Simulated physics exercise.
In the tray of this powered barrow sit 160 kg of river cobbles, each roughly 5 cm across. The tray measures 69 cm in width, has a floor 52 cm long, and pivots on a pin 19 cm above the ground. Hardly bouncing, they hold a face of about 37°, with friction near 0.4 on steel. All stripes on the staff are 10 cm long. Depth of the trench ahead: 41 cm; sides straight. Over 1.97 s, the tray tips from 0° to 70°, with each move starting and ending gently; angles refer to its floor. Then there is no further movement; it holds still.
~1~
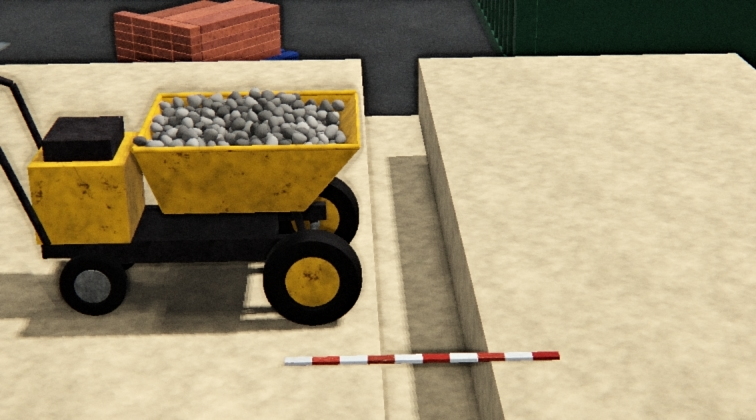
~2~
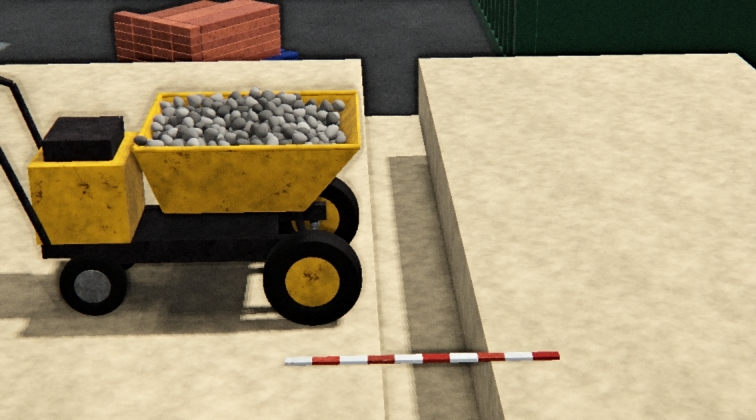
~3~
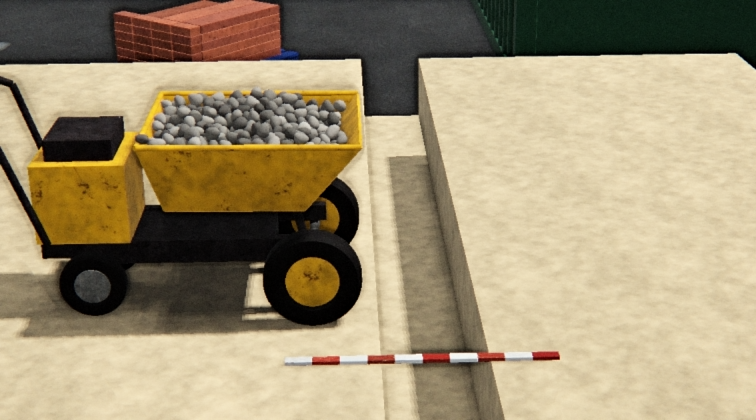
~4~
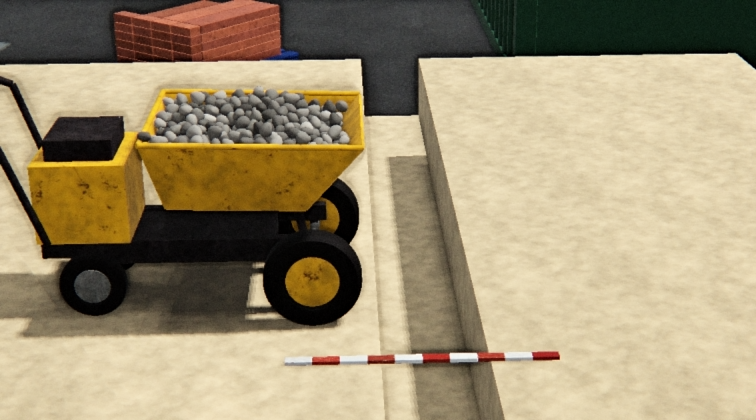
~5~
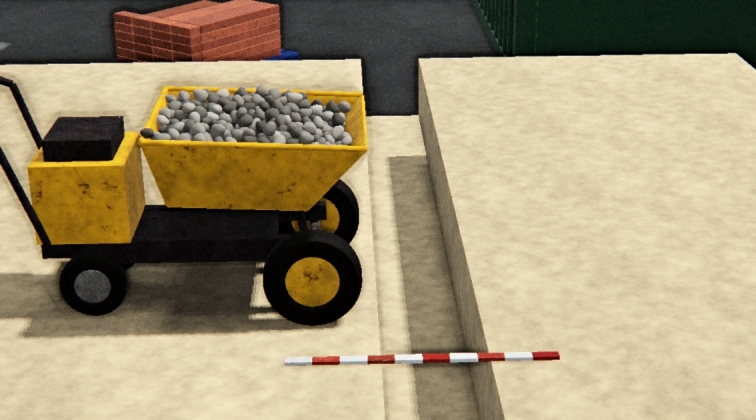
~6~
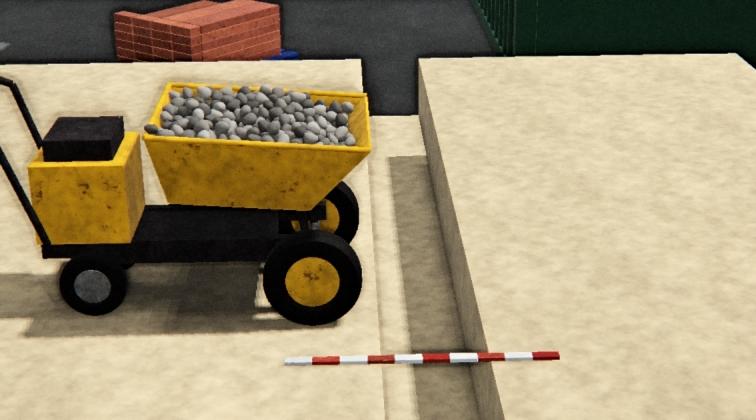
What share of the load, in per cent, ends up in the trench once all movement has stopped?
About 40 per cent.
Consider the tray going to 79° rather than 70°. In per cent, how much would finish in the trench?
About 30 per cent would end up in the trench.
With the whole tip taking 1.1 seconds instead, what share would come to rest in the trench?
I'd put it at some 30 in a hundred.
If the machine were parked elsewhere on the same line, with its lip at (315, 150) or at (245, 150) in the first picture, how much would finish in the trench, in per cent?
The first gives about 80 percent and the second about 100 percent.
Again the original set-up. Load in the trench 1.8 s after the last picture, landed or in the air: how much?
Close to 10 per cent at that time.
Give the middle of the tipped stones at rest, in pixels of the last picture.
I'd point somewhere around (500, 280).
Then, 1.2 s after the last picture the floor is at 59°, 96 % in the tray, 2 % in the trench, 2 % past the trench; the foremost stones are at (497, 251).
Then, 1.8 s after the last picture the floor is at 70°, 40 % in the tray, 8 % in the trench, 52 % past the trench; the foremost stones are at (617, 279).
Then, 2.1 s after the last picture the floor is at 70°, 19 % in the tray, 16 % in the trench, 64 % past the trench; the foremost stones are at (668, 275).
Then, 4.1 s after the last picture the floor is at 70°, 0 % in the tray, 40 % in the trench, 60 % past the trench; the foremost stones are at (677, 264).
